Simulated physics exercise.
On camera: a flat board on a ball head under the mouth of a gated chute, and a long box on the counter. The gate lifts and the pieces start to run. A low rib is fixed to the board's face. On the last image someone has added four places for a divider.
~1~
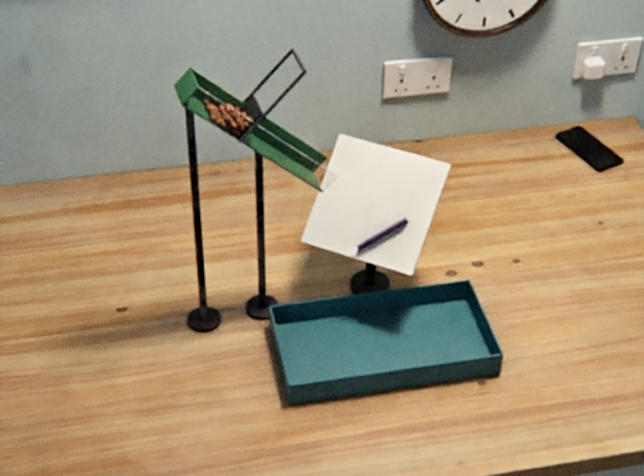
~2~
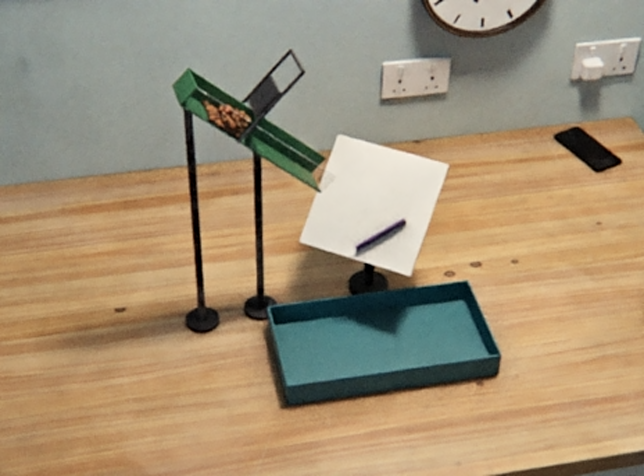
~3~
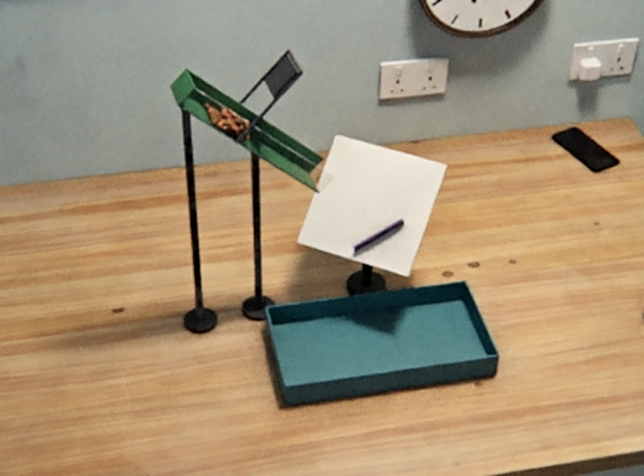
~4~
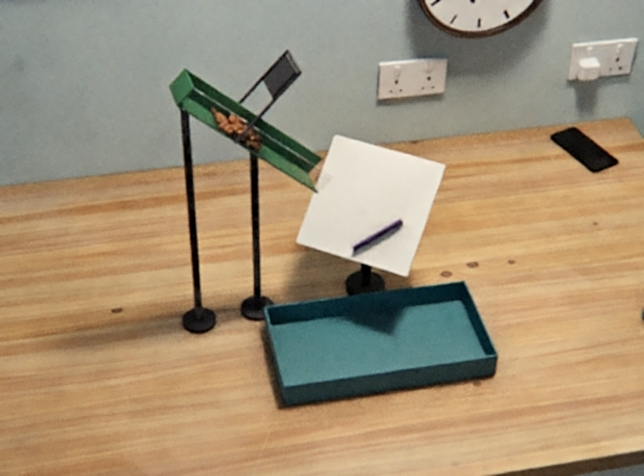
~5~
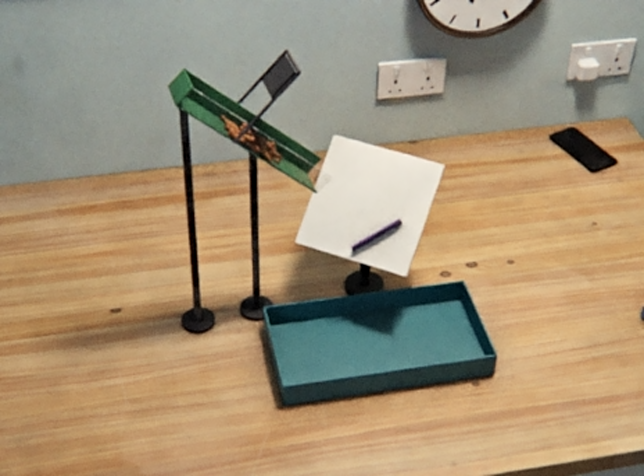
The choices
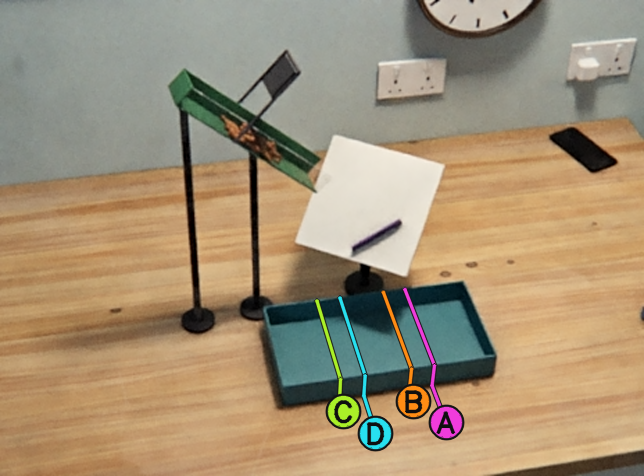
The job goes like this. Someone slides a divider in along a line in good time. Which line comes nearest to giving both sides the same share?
Best: C.
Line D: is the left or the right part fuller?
Left.
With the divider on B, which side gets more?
The left side.
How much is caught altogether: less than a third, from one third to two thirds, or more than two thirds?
About that: More than two thirds.
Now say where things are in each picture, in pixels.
In the first frame, load behind the gate at (231, 119), cereal balls; lip of the chute at (317, 183), sloping fairly steeply.
In the second frame, middle of the board at (373, 203), tilted fairly steeply; middle of its low edge at (354, 259); of its high edge at (393, 149).
In the third frame, front corners of the box at (286, 386) and (499, 355), empty; front of the load at (241, 128).
In the fourth frame, middle of the load at (243, 130); its front at (260, 146), about a third of the way to the lip; rib from (401, 219) to (352, 248).
In the fifth frame, middle of the load at (251, 142); its front at (280, 158), about half of the way to the lip.
On the marked copy, line A crosses the front rim at (434, 364); line B crosses the front rim at (411, 367); line C crosses the front rim at (340, 378); line D crosses the front rim at (364, 374).
With A, of what is caught, nearly all on the left of the divider, a stray few on the right.
With B, of what is caught, nearly all on the left of the divider, a stray few on the right.
With C, of what is caught, about half on the left of the divider, about half on the right.
With D, of what is caught, nearly all on the left of the divider, a small part on the right.
